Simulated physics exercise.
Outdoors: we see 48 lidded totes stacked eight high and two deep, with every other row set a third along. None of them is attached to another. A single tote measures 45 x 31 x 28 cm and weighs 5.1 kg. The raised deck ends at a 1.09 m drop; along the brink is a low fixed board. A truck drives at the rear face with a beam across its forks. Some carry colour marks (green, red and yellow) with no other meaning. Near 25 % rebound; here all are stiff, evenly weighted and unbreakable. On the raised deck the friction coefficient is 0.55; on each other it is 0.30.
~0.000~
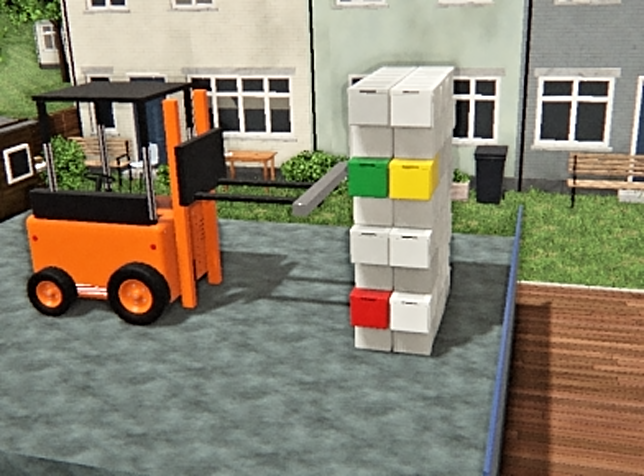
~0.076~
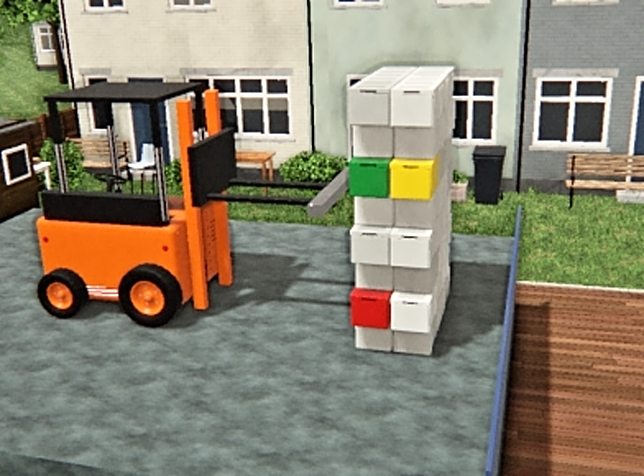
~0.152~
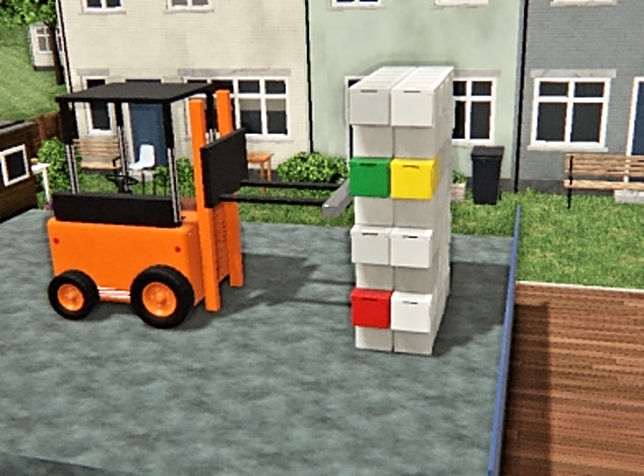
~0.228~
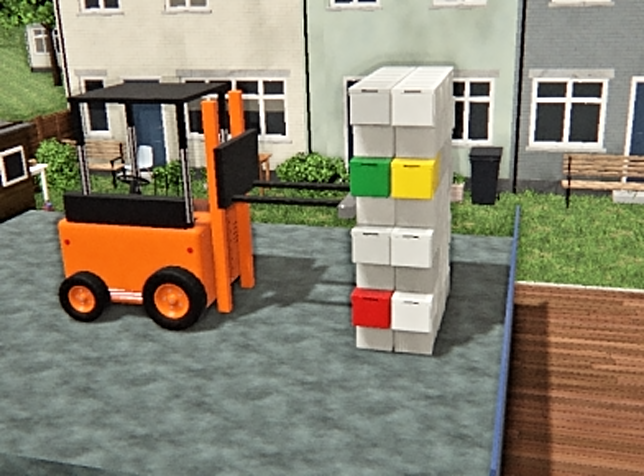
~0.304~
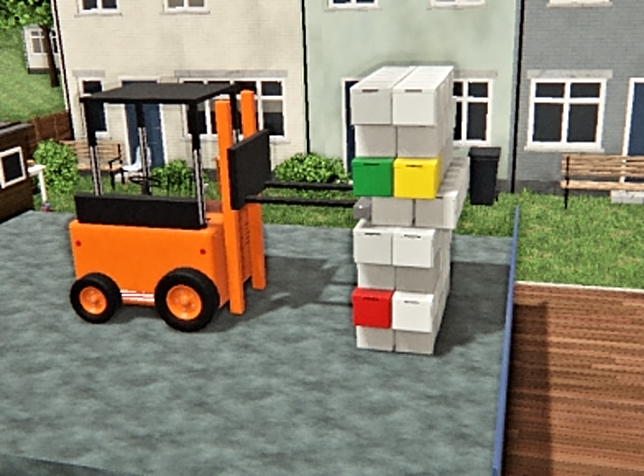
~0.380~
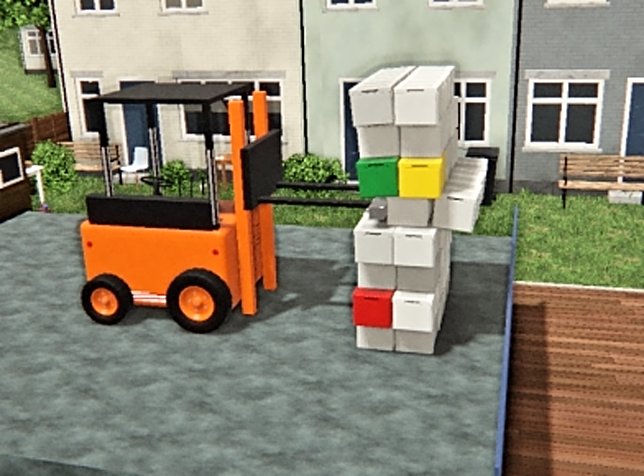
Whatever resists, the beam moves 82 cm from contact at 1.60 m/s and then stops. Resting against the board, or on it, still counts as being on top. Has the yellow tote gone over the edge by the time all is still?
Yes, it has gone over.
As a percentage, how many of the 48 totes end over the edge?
Something near 35 percent.
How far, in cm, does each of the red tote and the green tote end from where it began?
Red shifts close to 0 cm and green close to 180 cm.
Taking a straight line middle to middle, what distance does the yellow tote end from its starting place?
Some 335 centimetres.
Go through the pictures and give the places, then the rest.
In the first frame (we follow the side turned to the camera; the camera moves round a little), beam (301, 210) 35 cm from the stack; yellow tote (410, 183); green tote (367, 181); red tote (369, 313); no piece has moved.
In the second frame, beam (316, 211) 23 cm from the stack; yellow tote (410, 182).
In the third frame, beam (331, 212) 11 cm from the stack; yellow tote (411, 182).
In the fourth frame, beam (346, 213) 13 mm in; yellow tote (412, 182).
In the fifth frame, beam (362, 213) 13 cm in; yellow tote (414, 182); 6 stirred so far.
In the sixth frame, beam (377, 214) 26 cm in; yellow tote (420, 181) displaced 50 mm; green tote (377, 180) tipped 5°; red tote (371, 312); steepest lean 6°, the tote at (464, 176); 23 stirred so far.
Around 0.68 s, none of the 48 totes over the edge, 34 disturbed; yellow tote displaced 44 cm; green tote tipped 47°, 19 cm lower.
Around 1.12 s, 3 of the 48 totes over the edge; yellow tote tipped 55°, 90 cm lower; green tote tipped 20°, 53 cm lower.
Around 1.80 s, 16 of the 48 totes over the edge; yellow tote on its side; green tote on its side.
Finally (2.7 s), 16 of the 48 totes over the edge; yellow tote on its side; green tote upside down; red tote unmoved. Seen by the last camera, middles, green tote near (378, 402).
